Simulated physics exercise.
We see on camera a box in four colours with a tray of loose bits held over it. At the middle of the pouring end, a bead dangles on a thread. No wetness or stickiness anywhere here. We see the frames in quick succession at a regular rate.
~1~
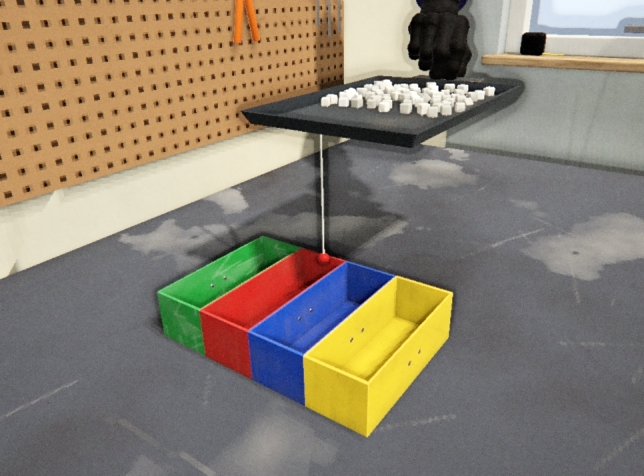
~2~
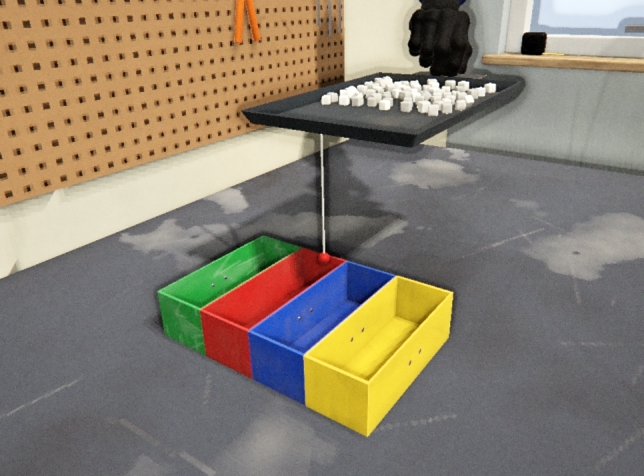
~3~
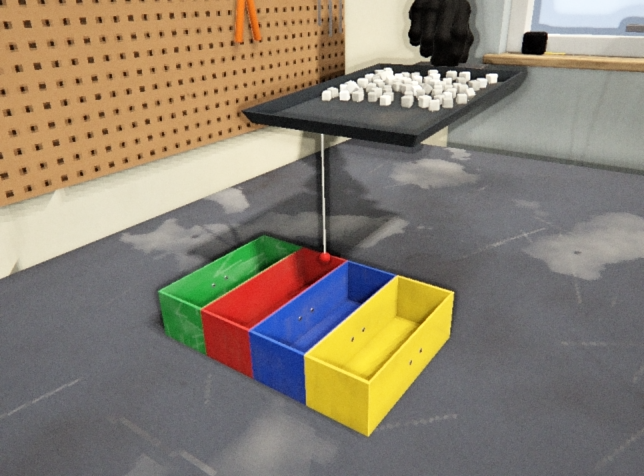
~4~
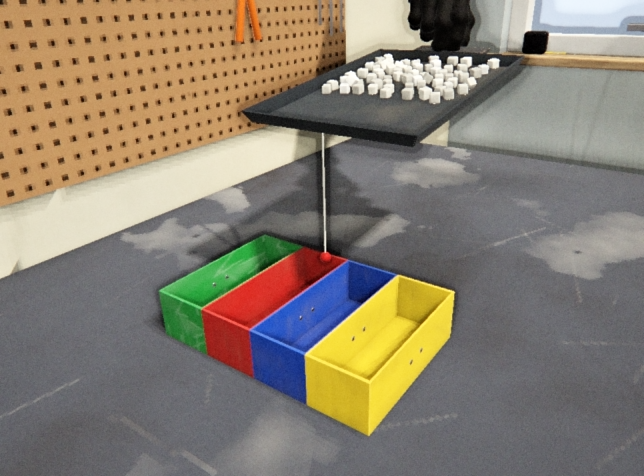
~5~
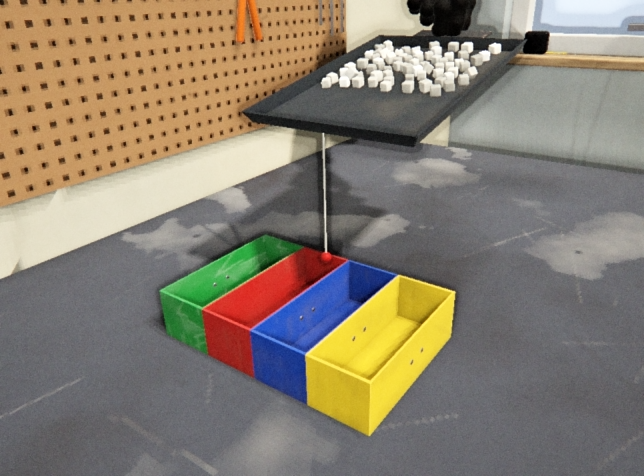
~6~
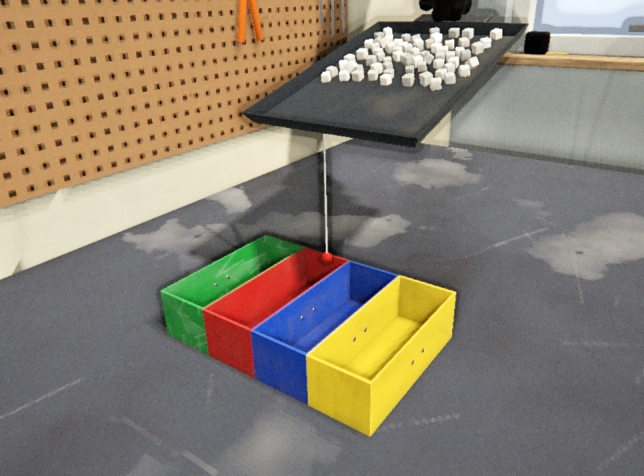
Black tray of small white cubes tilting gradually, its far side rising above a green, red, blue and yellow box.
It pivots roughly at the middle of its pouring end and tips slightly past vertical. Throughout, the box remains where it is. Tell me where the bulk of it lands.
The bulk lands in the red cell.
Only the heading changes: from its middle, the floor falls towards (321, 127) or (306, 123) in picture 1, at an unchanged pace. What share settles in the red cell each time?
You'd see roughly 30 per cent the first time and 10 per cent the second.
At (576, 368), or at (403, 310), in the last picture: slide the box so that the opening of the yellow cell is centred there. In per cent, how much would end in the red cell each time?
Trial 1 around 0 percent, trial 2 around 30 percent.
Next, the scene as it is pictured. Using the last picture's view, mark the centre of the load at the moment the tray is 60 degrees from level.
The middle of the pieces sits at roughly (305, 155).
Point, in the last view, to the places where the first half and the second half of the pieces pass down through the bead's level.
Around (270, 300) and then (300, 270).
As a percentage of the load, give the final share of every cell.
Approximate shares in per cent - green cell 10, red cell 40, blue cell 20, yellow cell 20.
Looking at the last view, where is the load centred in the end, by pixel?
Once nothing moves, the middle sits near (274, 341).
Soon, tray tipped steeply; about a third on the tray; a stray few in the yellow cell; a stray few in the blue cell; a stray few in the red cell; about two thirds falling or outside the box.
A while on, tray tipped right over; a small part on the tray; about a third in the red cell; about a quarter in the yellow cell; about a quarter in the blue cell; a small part in the green cell; about a quarter falling or outside the box.
Towards the end, tray tipped past a quarter turn; about a third in the red cell; about a quarter in the yellow cell; about a quarter in the blue cell; a small part in the green cell; a small part falling or outside the box.
Finally, tray tipped past a quarter turn; about a third in the red cell; about a quarter in the yellow cell; about a quarter in the blue cell; a small part in the green cell; a small part outside the box.
